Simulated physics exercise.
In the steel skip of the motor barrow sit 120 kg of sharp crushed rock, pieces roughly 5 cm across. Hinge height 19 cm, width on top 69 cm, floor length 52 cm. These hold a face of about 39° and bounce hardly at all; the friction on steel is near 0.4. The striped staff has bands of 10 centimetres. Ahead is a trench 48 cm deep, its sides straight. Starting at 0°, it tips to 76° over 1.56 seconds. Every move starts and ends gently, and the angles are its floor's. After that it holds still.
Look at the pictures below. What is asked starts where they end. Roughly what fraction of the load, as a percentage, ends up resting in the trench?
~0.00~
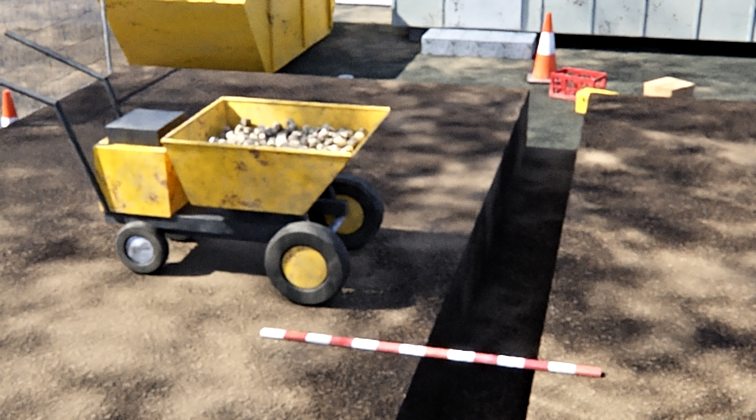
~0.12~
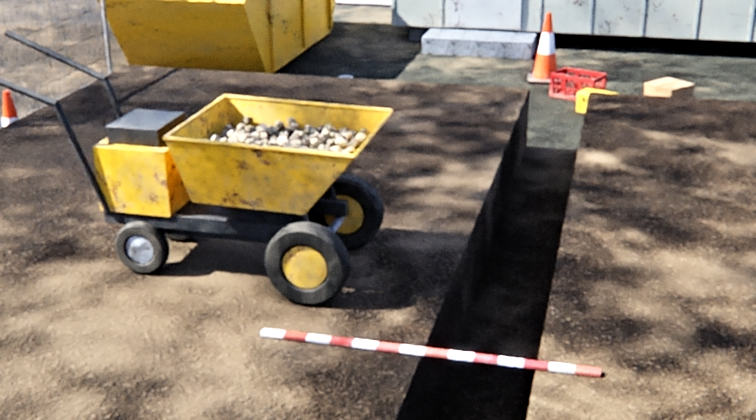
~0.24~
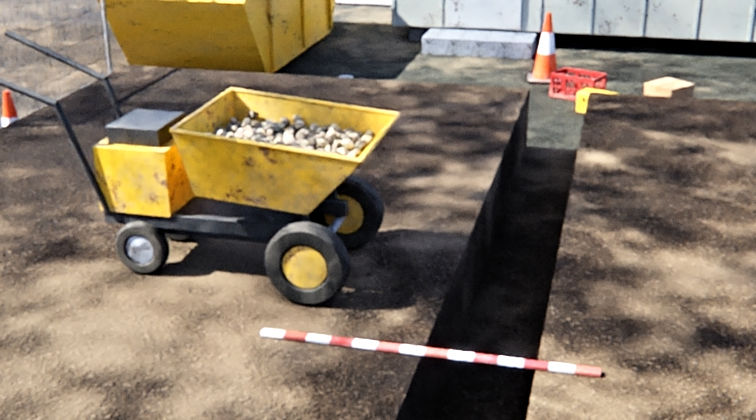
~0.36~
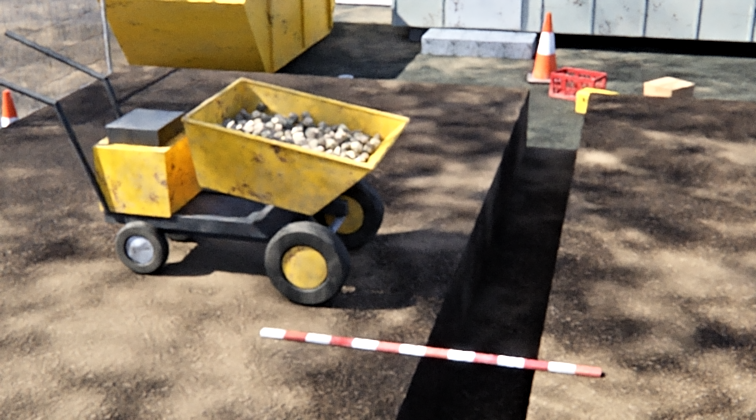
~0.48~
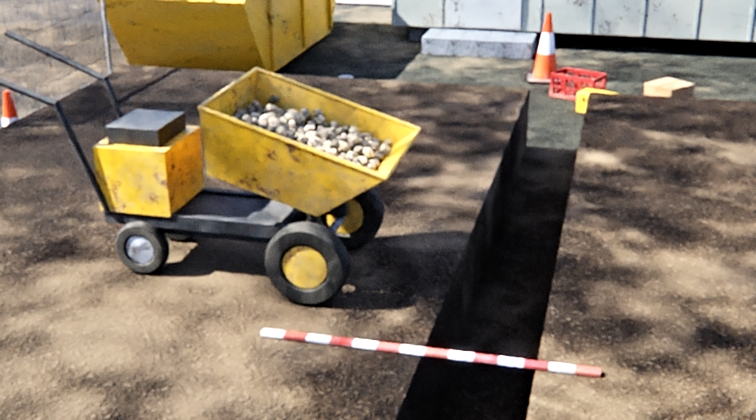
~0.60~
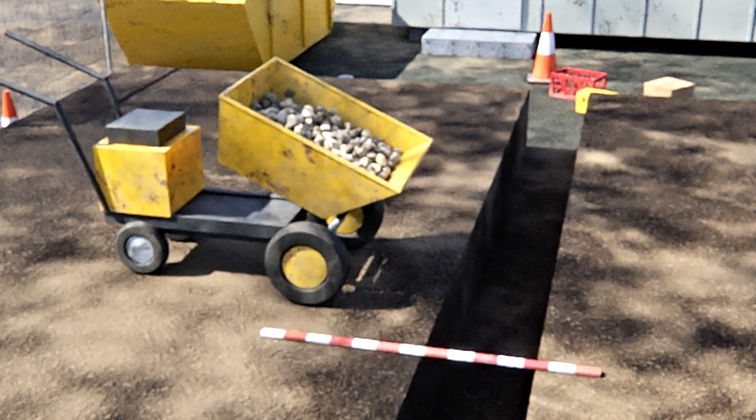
Roughly 100 per cent of the load.
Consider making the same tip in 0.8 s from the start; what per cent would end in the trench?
In that case, around 100%.
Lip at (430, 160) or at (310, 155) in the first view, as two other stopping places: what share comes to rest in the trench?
The first gives about 70 percent and the second about 45 percent.
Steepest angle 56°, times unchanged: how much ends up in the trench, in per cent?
It comes out at about 5 percent.
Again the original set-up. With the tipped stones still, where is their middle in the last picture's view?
At about pixel (498, 367) in the last view.
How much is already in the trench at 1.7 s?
35 per cent or so by then.
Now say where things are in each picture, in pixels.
In the first picture, lip at (351, 156), floor tilted 0°, highest stones at (324, 138).
In the second picture, the skip is at 1°, its lip at (354, 157); the top of the load is at (300, 134); the stones move at 0.2 m/s on average.
In the third picture, lip at (362, 161), floor tilted 5°, highest stones at (280, 126); the stones move at 0.3 m/s on average.
In the fourth picture, lip at (373, 168), floor tilted 10°, highest stones at (256, 119); the stones move at 0.4 m/s on average.
In the fifth picture, the skip is at 17°, its lip at (386, 178); the top of the load is at (258, 111); the stones move at 0.5 m/s on average.
In the sixth picture, the skip is at 25°, its lip at (399, 192); the top of the load is at (271, 101); the stones move at 0.6 m/s on average.
After 1.2 s the floor is at 64°; 100 % in the skip; the foremost stones are at (433, 240).
After 1.7 s the floor is at 76°; 64 % in the skip, 36 % in the trench; the foremost stones are at (527, 374).
After 2.0 s the floor is at 76°; 28 % in the skip, 72 % in the trench; the foremost stones are at (536, 391).
After 4.0 s the floor is at 76°; 0 % in the skip, 100 % in the trench; the foremost stones are at (538, 378).
